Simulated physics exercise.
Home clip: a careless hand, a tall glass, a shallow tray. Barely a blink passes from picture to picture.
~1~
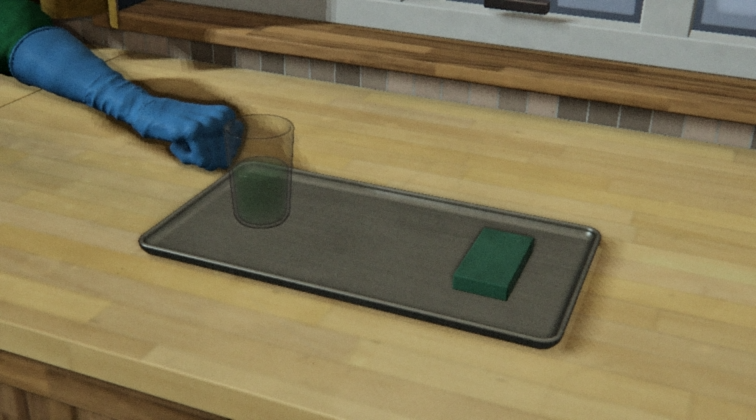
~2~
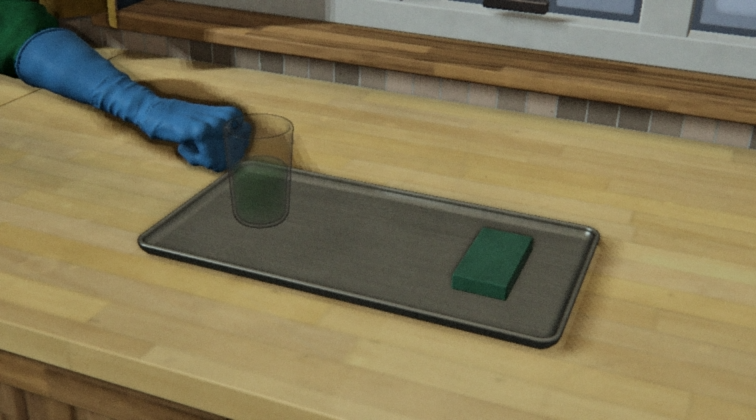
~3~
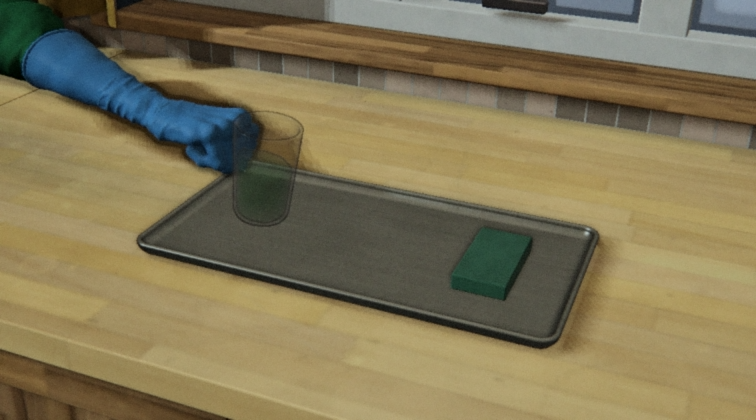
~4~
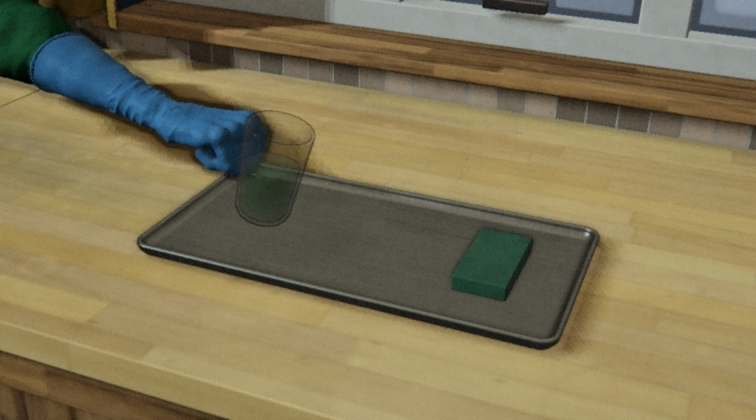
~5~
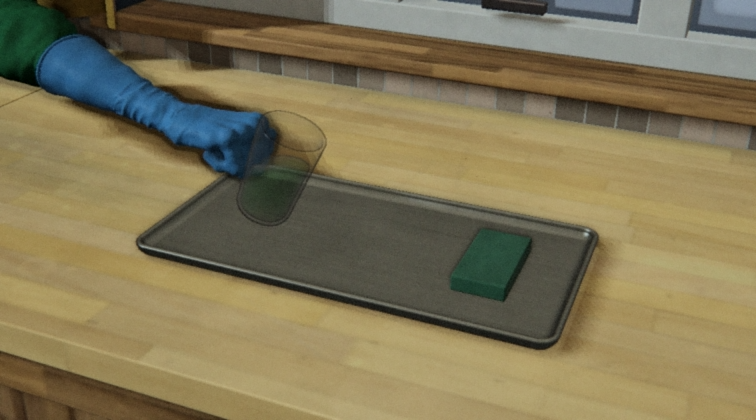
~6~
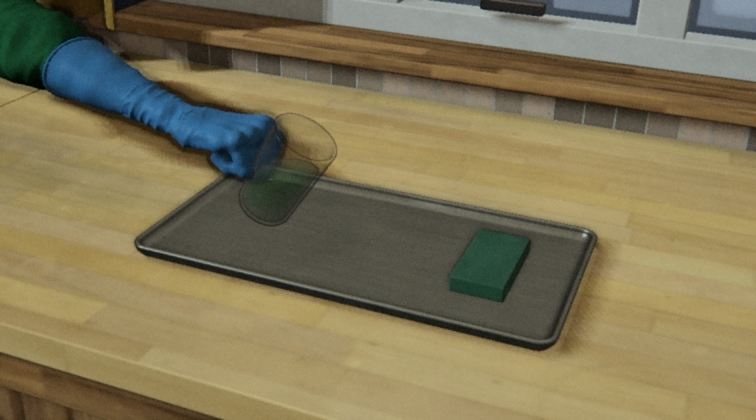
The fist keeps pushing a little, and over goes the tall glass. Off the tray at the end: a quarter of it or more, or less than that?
Less than a quarter ends up off the tray.
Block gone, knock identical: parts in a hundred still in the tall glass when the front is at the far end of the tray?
40 %.
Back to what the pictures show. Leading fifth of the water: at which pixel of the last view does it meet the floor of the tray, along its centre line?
Landing point: About (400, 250).
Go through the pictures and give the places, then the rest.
Tilt 0°; right rim (288, 133); surface from (238, 160) to (287, 170); the tray's far rim is at (580, 281); a block is fixed to the tray further along, in the first picture.
Tilt 0°; right rim (288, 133); surface from (238, 160) to (287, 170), in the second picture.
Tilt 7°; right rim (298, 136); surface from (243, 149) to (291, 172), in the third picture.
Tilt 14°; right rim (310, 142); surface from (251, 157) to (300, 171), in the fourth picture.
Tilt 22°; right rim (321, 149); surface from (254, 161) to (309, 168), in the fifth picture.
Tilt 30°; right rim (332, 159); surface from (257, 166) to (319, 171), in the sixth picture.
A moment on, the tall glass lies on its side and 100 per cent is in the glass, 0 on the tray and 0 above or beyond its rim.
Next, the tall glass lies on its side and 72 per cent is in the glass, 11 on the tray and 17 above or beyond its rim.
Then the tall glass lies on its side and 37 per cent is in the glass, 44 on the tray and 19 above or beyond its rim.
Later the tall glass lies on its side and 19 per cent is in the glass, 71 on the tray and 11 above or beyond its rim.
In the end 91 per cent is held by tray and glass, 9 is off the tray.
